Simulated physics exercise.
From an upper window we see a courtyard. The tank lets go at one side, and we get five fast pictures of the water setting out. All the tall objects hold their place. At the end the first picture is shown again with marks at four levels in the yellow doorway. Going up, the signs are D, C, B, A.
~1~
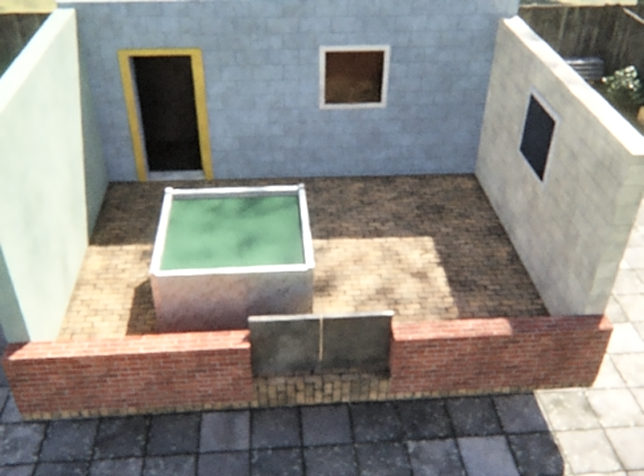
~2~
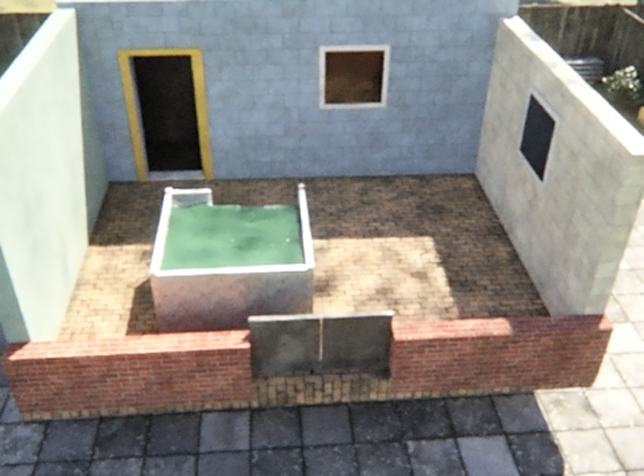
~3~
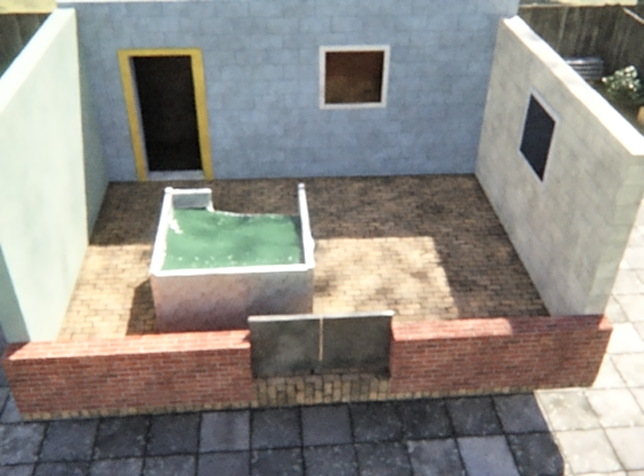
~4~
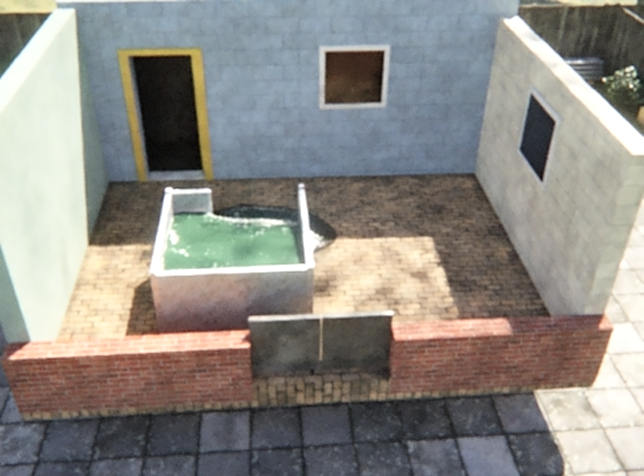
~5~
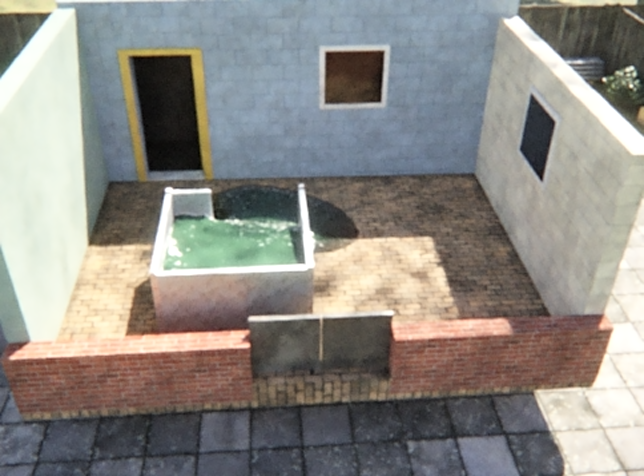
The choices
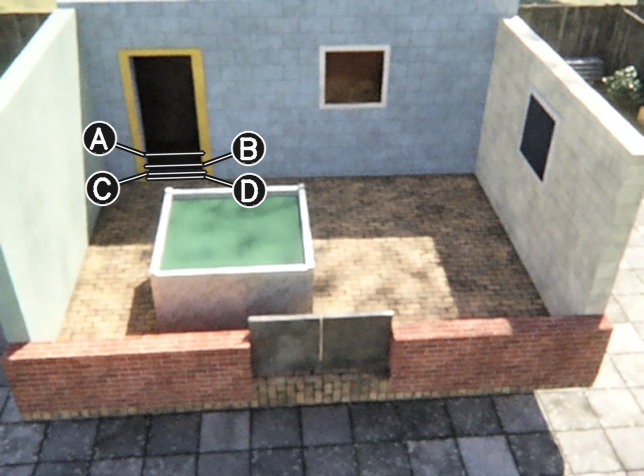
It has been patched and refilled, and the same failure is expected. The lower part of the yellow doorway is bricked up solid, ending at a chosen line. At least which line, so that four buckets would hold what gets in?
Go for B.
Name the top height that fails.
C.
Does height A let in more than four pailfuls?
No, that is safe.
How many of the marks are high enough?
Two of them.
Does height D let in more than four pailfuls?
Yes, that goes wrong.
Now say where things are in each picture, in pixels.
The first frame shows water in the tank at rest, its middle at (235, 232); foot of the yellow doorway at (176, 180); shut gate at (321, 324).
In the second frame, water covers 2 % of the ground, its front hidden from here.
In the third frame, water covers 4 % of the ground, its front hidden from here.
In the fourth frame, water covers 9 % of the ground, its front hidden from here.
In the fifth frame, 16 % of the ground under water, visible out to (246, 187).
In white, A at (173, 154); B at (175, 165); C at (176, 173); D at (176, 177); from the bottom up D, C, B, A.
If A is chosen, nothing gets over.
If B is chosen, a splash gets over, under a bucket.
If C is chosen, about 8 bucketfuls get in.
If D is chosen, some 25 bucketfuls get in.
